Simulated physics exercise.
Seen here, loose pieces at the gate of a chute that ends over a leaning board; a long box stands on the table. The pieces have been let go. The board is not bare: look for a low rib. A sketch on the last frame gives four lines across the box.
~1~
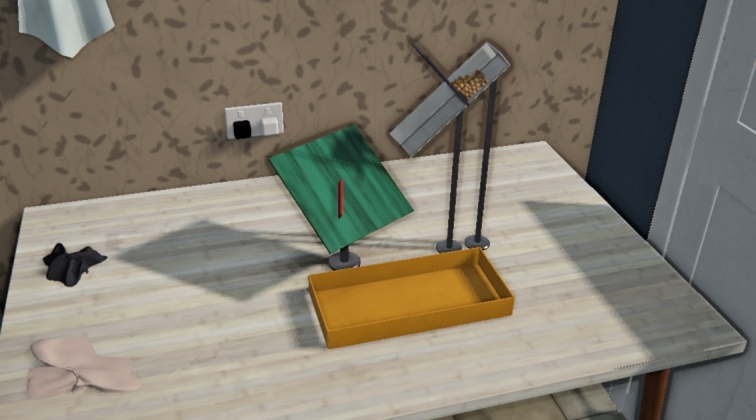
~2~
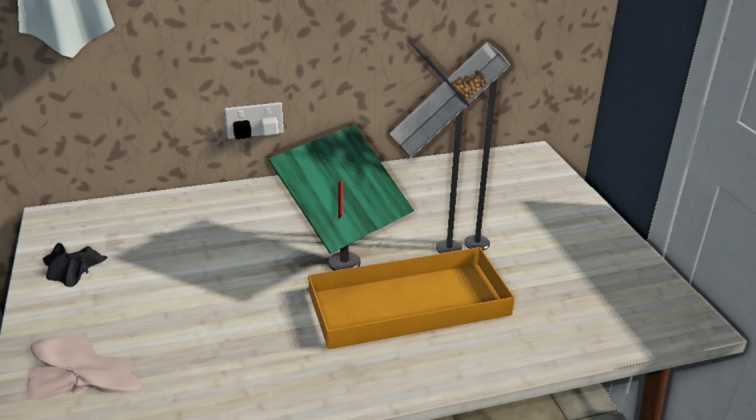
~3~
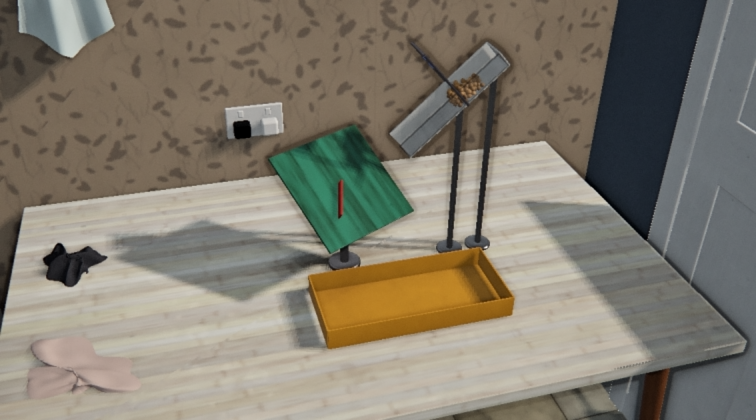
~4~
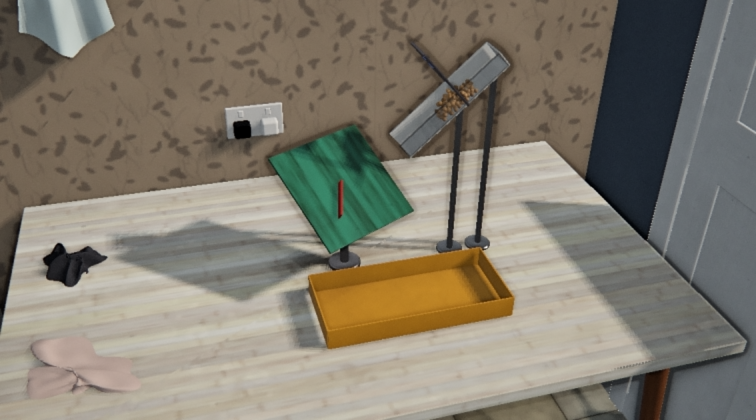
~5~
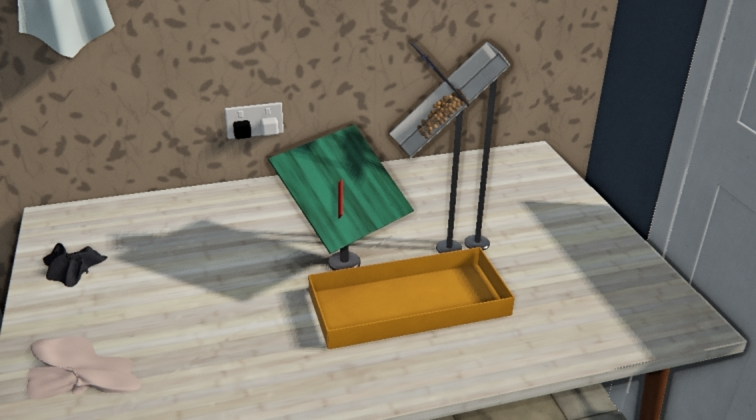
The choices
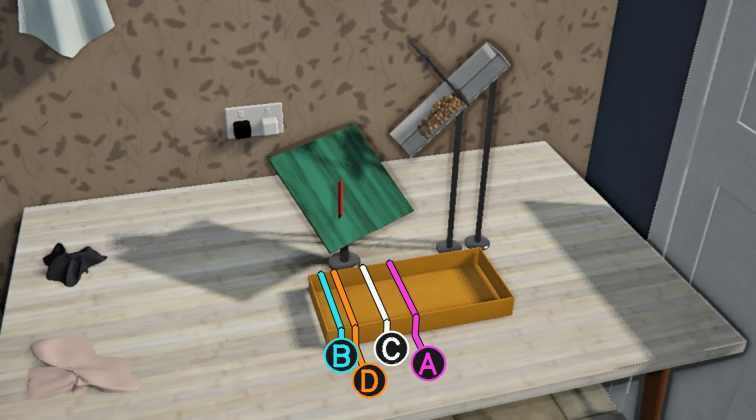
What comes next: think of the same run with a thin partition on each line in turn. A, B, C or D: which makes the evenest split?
The best line is C.
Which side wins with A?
The left side.
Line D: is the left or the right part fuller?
The right side.
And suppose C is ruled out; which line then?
That is line A.
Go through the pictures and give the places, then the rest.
In the first picture, load behind the gate near (468, 86), round wooden beads; lip of the chute near (405, 151), sloping fairly steeply.
In the second picture, middle of the board near (344, 185), tilted fairly steeply; middle of its low edge near (374, 231); of its high edge near (314, 141).
In the third picture, front corners of the box near (328, 331) and (514, 297), empty; front of the load near (451, 101).
In the fourth picture, middle of the load near (455, 101); its front near (439, 115), close to a third of the way to the lip; rib from (342, 180) to (342, 215).
In the fifth picture, middle of the load near (442, 110); its front near (421, 131), close to two thirds of the way to the lip.
On the marked copy, line A crosses the front rim at (415, 315); line B crosses the front rim at (341, 329); line C crosses the front rim at (386, 320); line D crosses the front rim at (355, 326).
For line A, of what is caught, the bulk on the left of the divider, close to a quarter on the right.
For line B, of what is caught, a small share on the left of the divider, all but a few on the right.
For line C, of what is caught, close to half on the left of the divider, close to half on the right.
For line D, of what is caught, a small share on the left of the divider, the bulk on the right.
